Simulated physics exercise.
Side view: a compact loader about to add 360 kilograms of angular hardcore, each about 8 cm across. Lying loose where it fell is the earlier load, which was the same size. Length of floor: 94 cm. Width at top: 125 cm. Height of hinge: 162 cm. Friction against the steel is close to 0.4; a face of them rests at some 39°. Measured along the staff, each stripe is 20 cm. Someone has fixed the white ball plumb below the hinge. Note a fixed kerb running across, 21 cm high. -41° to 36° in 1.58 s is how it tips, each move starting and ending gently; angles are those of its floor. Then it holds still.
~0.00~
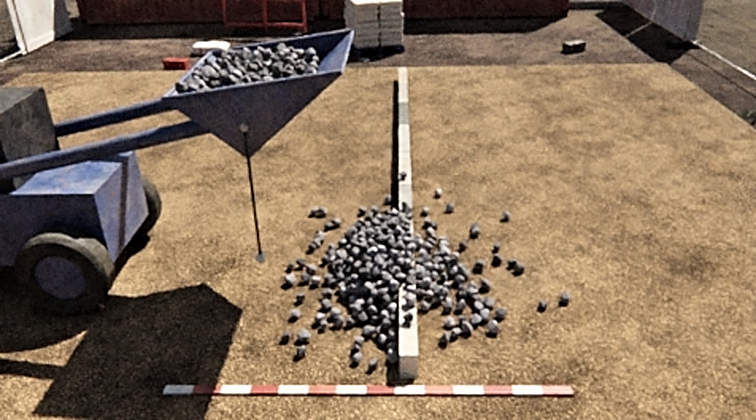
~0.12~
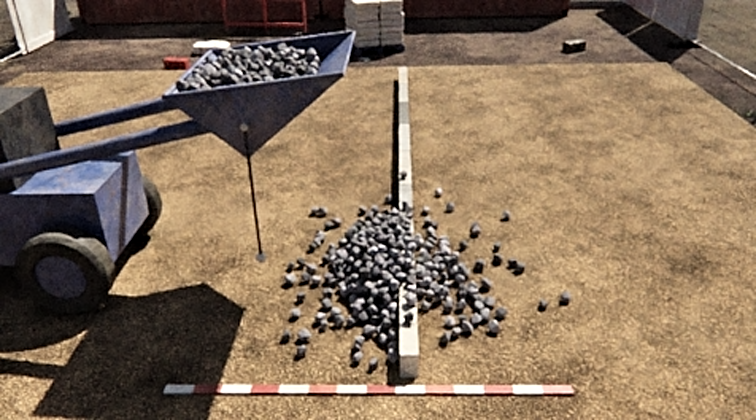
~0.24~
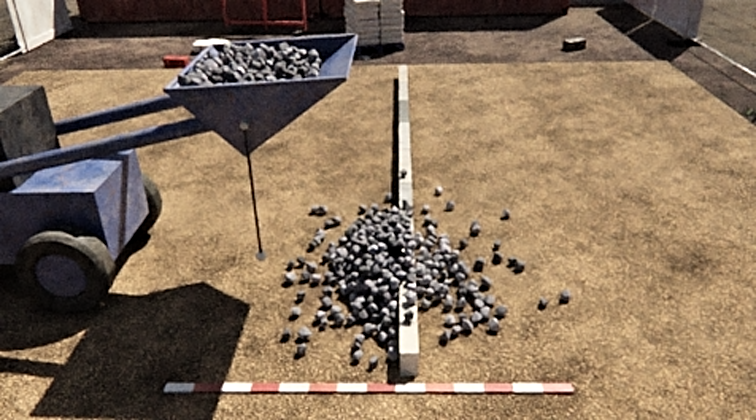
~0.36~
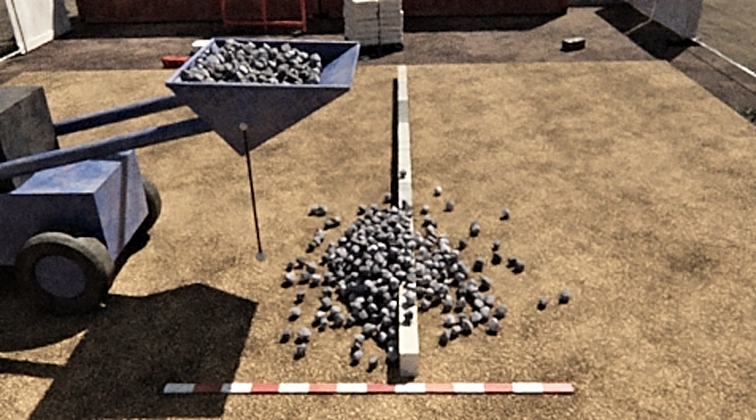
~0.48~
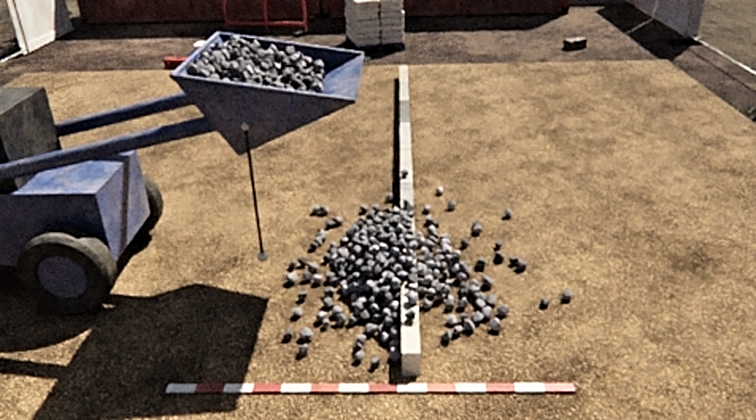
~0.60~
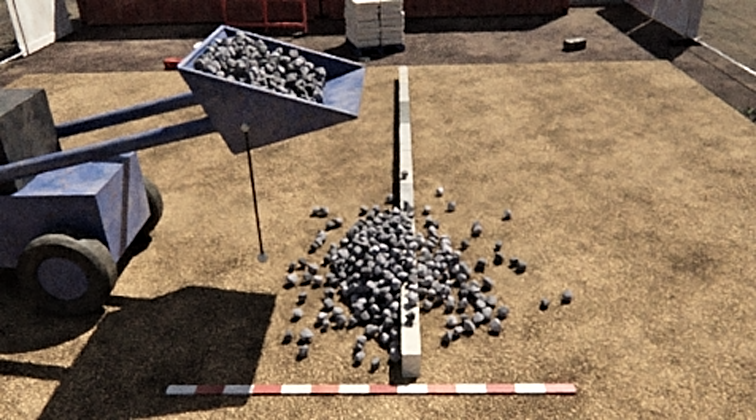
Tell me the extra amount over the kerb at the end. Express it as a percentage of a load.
43 per cent.
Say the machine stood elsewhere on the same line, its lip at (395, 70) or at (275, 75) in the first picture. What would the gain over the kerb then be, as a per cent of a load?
The first would add some 100 per cent and the second some 0 per cent.
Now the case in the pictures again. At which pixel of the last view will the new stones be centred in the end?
(395, 254).
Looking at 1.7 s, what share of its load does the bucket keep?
Some 70 %, roughly, is held.
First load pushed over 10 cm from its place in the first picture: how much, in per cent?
I'd say roughly 5 per cent of them.
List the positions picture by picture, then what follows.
In the first frame, the bucket is at -41°, its lip at (342, 72); the top of the load is at (266, 56). The earlier load is highest near (392, 243), 32 cm above ground level, 81 % on this side of the kerb, 19 % over the kerb.
In the second frame, lip at (343, 74), floor tilted -40°, highest stones at (258, 56); the stones move at 0.1 m/s on average.
In the third frame, the bucket is at -36°, its lip at (347, 79); the top of the load is at (247, 53); the stones move at 0.1 m/s on average.
In the fourth frame, the bucket is at -31°, its lip at (350, 89); the top of the load is at (231, 52); the stones move at 0.2 m/s on average.
In the fifth frame, the bucket is at -24°, its lip at (355, 101); the top of the load is at (225, 48); the stones move at 0.3 m/s on average.
In the sixth frame, the bucket is at -16°, its lip at (357, 117); the top of the load is at (231, 44); the stones move at 0.3 m/s on average.
After 1.2 s the floor is at 24°; in per cent of one load, 100 in the bucket, 81 on this side of the kerb, 19 over the kerb; the foremost stones are at (519, 267).
After 1.7 s the floor is at 36°; in per cent of one load, 69 in the bucket, 113 on this side of the kerb, 19 over the kerb; the foremost stones are at (519, 267).
After 2.0 s the floor is at 36°; in per cent of one load, 22 in the bucket, 153 on this side of the kerb, 26 over the kerb; the foremost stones are at (519, 267).
After 4.8 s the floor is at 36°; in per cent of one load, 0 in the bucket, 139 on this side of the kerb, 61 over the kerb; the foremost stones are at (561, 284). Net gain over the kerb, 43.
